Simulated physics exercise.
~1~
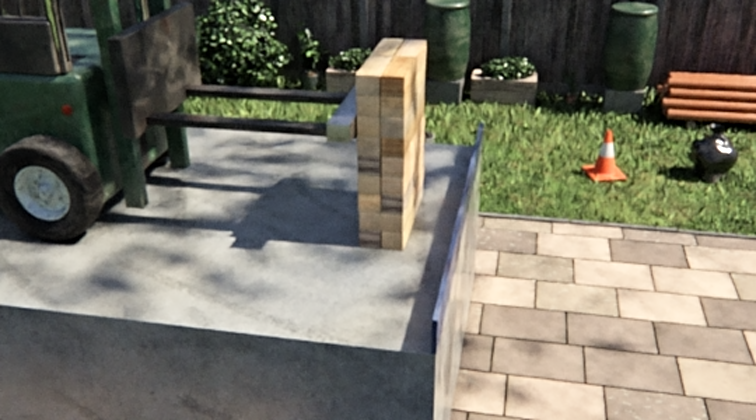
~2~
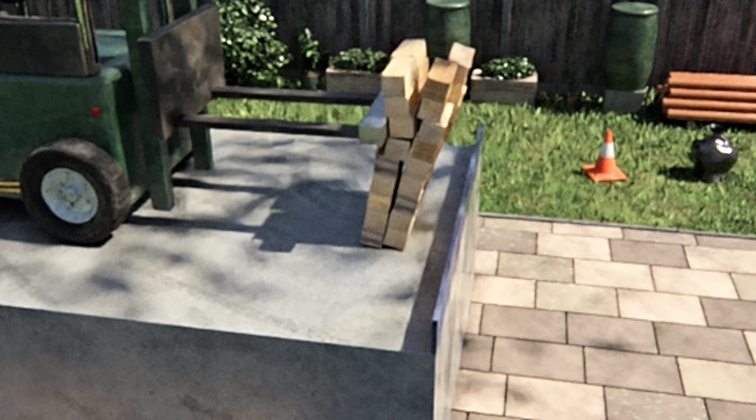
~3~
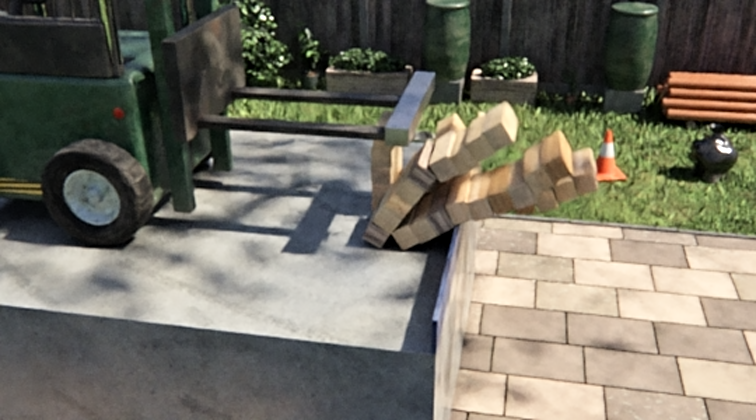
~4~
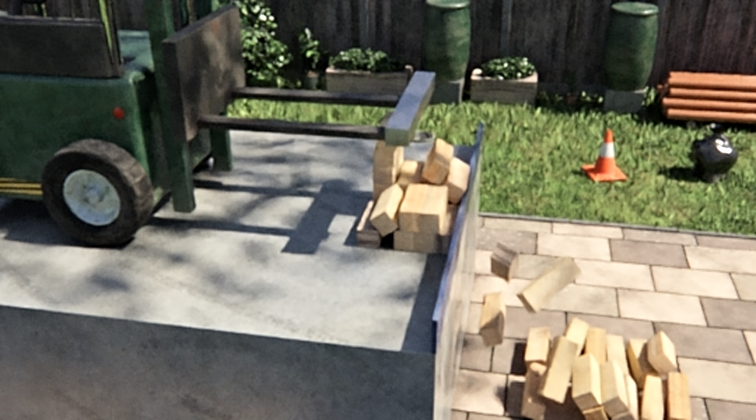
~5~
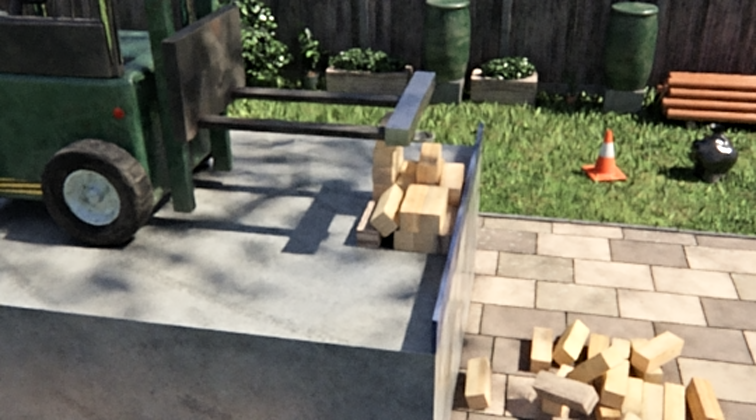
A green lift truck pushes over a wooden block stack, spilling many pieces onto the paving.
